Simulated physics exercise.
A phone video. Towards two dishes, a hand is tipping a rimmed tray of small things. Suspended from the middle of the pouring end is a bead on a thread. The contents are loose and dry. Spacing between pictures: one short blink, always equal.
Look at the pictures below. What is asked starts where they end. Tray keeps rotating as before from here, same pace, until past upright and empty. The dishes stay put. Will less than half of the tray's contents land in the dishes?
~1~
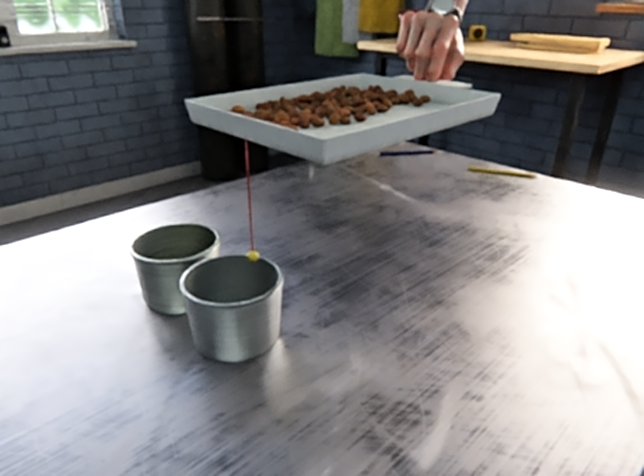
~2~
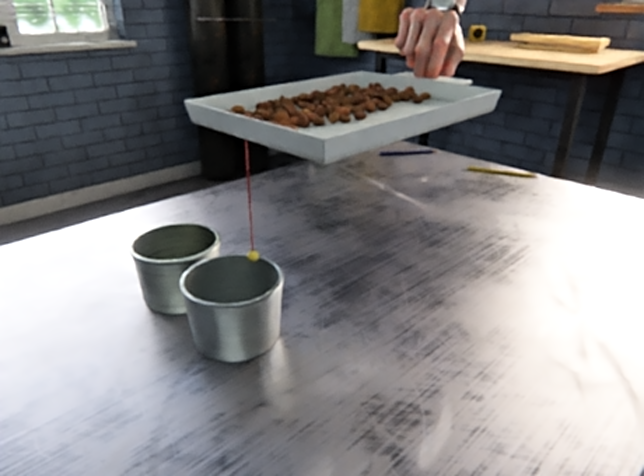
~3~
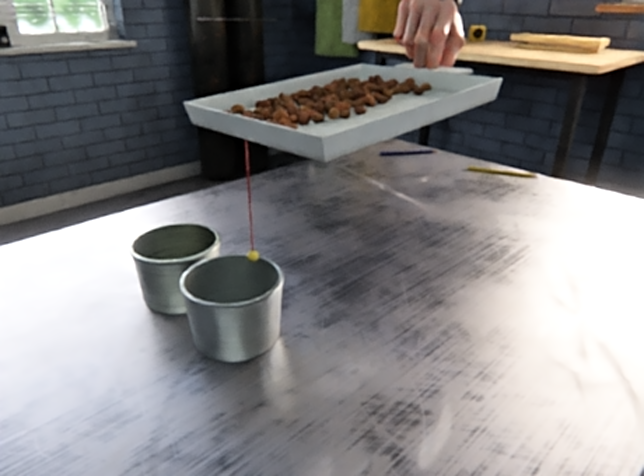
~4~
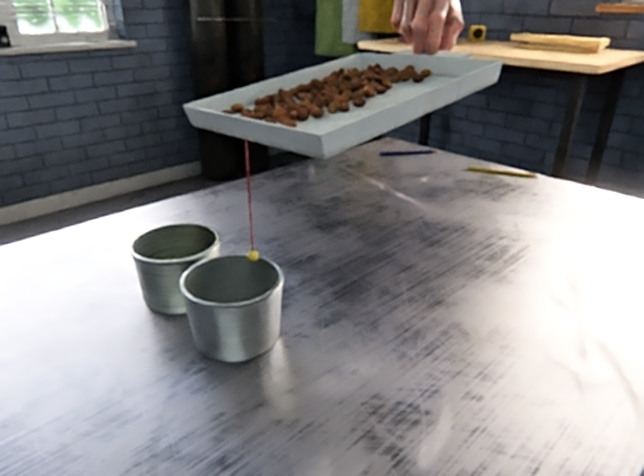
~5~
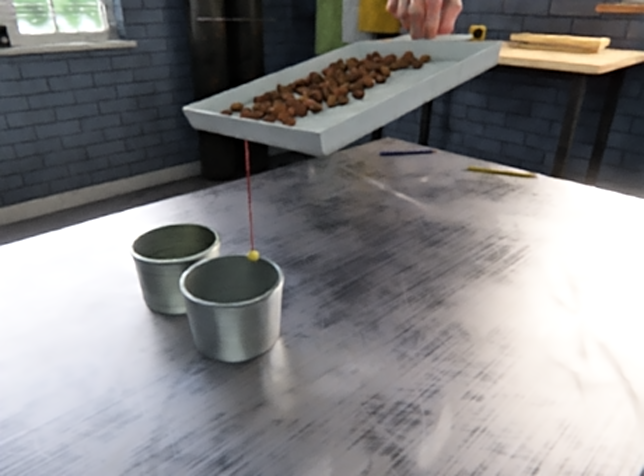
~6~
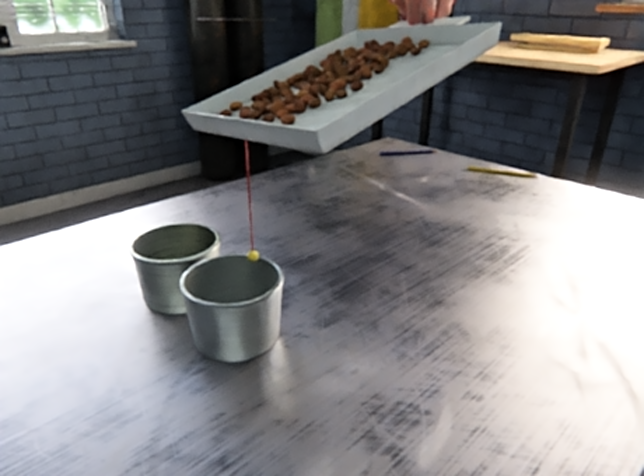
Most is saved.
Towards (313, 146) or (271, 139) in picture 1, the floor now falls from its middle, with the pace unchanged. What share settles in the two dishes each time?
Roughly 10 percent first and 40 percent second.
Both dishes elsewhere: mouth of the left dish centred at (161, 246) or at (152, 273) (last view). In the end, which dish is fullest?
In the first position the left of the two, in the second the left of the two.
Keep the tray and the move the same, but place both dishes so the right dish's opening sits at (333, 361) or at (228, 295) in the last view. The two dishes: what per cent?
You'd end up with around 0 per cent and then around 90 per cent.
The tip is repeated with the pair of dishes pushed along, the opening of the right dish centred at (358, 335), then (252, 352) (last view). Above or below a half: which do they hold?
Earlier try a minority share, later try a minority share.
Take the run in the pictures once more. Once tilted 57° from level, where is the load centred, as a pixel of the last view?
Look close to (246, 75) in the last picture.
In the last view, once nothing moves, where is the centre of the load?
Roughly pixel (182, 293).
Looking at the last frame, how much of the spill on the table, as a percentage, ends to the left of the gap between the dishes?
About 90 per cent.
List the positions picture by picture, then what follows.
Corners of the pouring end near (190, 100) and (325, 137), level; middle of the load near (331, 105), bits of dog kibble; left dish near (139, 277); right dish near (193, 320); bead on its thread near (253, 256), in the first picture.
Corners of the pouring end near (190, 100) and (324, 136), level; middle of the load near (331, 104), in the second picture.
Corners of the pouring end near (189, 102) and (323, 135), tipped barely, lowest at the left corner; middle of the load near (330, 99), in the third picture.
Corners of the pouring end near (188, 104) and (321, 132), tipped a little, lowest at the left corner; middle of the load near (330, 92), in the fourth picture.
Corners of the pouring end near (188, 107) and (319, 130), tipped a little, lowest at the left corner; middle of the load near (328, 84), in the fifth picture.
Corners of the pouring end near (187, 110) and (317, 128), tipped clearly, lowest at the left corner; middle of the load near (327, 77); left dish near (139, 277); right dish near (193, 320), in the sixth picture.
Shortly afterwards, tray tipped steeply; the whole lot on the tray.
Next, tray tipped right over; near half on the tray; only a few in the right dish; near a third in the left dish; a little outside both; near a quarter in the air.
Some moments later, tray tipped past a quarter turn; near a quarter in the right dish; near two thirds in the left dish; near a quarter outside both.
In the end, tray tipped past a quarter turn; near a quarter in the right dish; near two thirds in the left dish; near a quarter outside both.
